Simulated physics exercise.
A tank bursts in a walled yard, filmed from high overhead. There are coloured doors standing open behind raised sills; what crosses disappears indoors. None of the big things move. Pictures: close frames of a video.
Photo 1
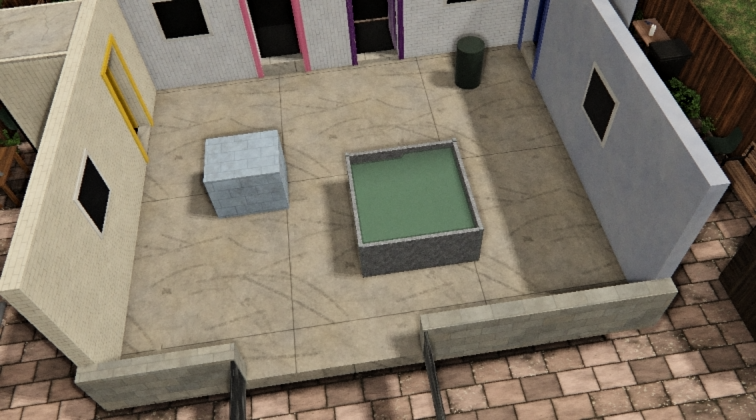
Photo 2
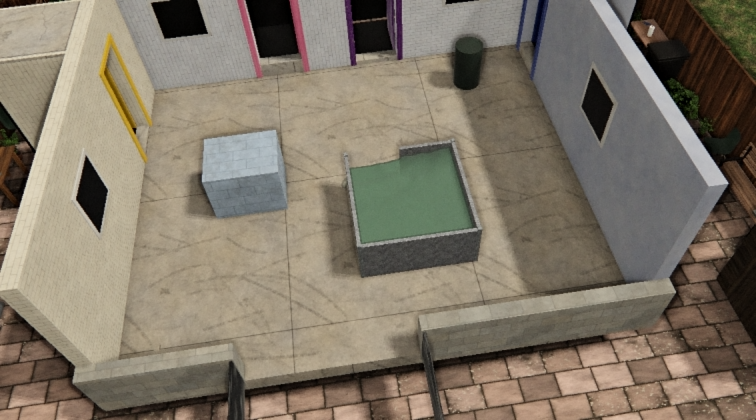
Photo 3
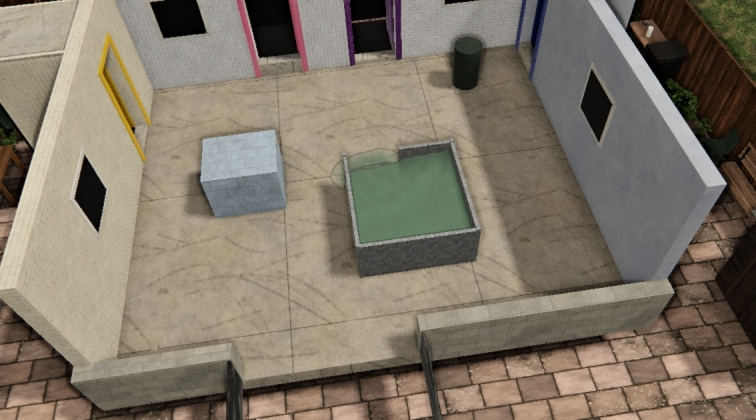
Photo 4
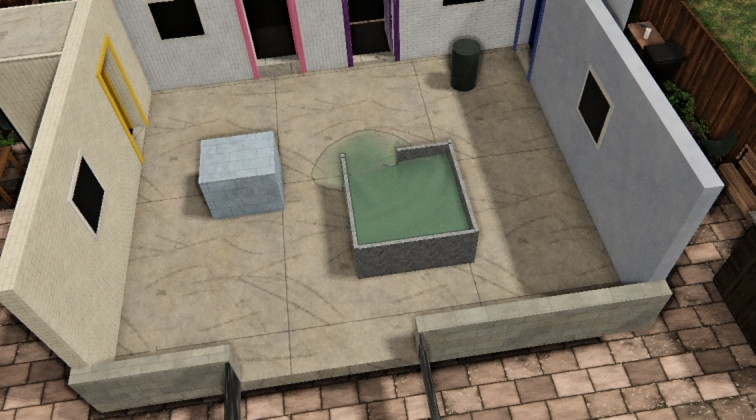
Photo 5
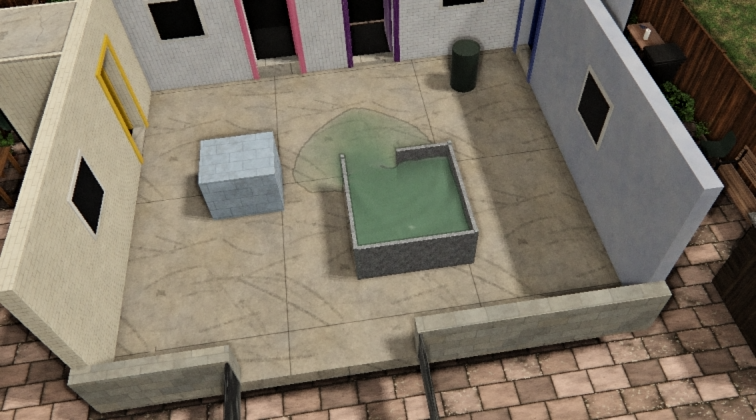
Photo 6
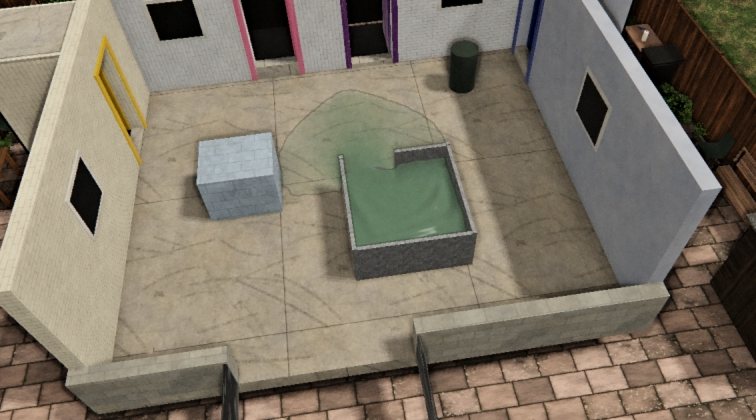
A walled yard with a pale, stained concrete floor is seen from high overhead, with yellow, pink, purple and blue door surrounds along its walls. A dark-walled open tank of green water stands right of centre, with a pale blue-grey block to its left and a dark green barrel behind. The tank's far side breaks open at its left, and green water pours out, fanning across the floor toward the back wall and the block, while the view barely shifts.
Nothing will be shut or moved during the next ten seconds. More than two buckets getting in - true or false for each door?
Pink door: False; blue door: False; purple door: True; yellow door: True.
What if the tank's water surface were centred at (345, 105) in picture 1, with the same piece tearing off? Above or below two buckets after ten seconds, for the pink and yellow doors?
Both doors in order - pink door tops it, yellow door tops it.
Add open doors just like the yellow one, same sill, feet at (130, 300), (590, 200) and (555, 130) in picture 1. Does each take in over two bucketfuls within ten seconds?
In order: Falls short, falls short, falls short.
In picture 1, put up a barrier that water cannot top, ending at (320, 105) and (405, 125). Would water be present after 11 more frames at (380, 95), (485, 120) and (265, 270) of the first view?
Taking the three spots in turn, they are unwetted, inundated and unwetted.
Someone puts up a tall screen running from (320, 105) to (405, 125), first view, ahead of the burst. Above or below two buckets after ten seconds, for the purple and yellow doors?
Note: Purple door remains short; yellow door crosses the line.
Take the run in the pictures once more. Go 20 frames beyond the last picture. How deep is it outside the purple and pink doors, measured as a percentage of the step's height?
Some 180 percent, then some 50 percent.
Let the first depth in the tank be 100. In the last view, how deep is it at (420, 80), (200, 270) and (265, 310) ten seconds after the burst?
Respectively 6, 4 and 6 per cent.
A moment on, water covers 25 % of the floor; the pink door wet at the sill, nothing in, the blue door not reached, the purple door under two buckets in, the yellow door not reached.
Next, water covers 35 % of the floor; the pink door wet at the sill, nothing in, the blue door not reached, the purple door far over two buckets in, the yellow door not reached.
Then, water covers 40 % of the floor; the pink door wet at the sill, nothing in, the blue door wet at the sill, nothing in, the purple door far over two buckets in, the yellow door wet at the sill, nothing in.
Later, water covers 70 % of the floor; the pink door wet at the sill, nothing in, the blue door wet at the sill, nothing in, the purple door far over two buckets in, the yellow door over two buckets in.
In the end, water covers 90 % of the floor; the pink door wet at the sill, nothing in, the blue door wet at the sill, nothing in, the purple door far over two buckets in, the yellow door over two buckets in.
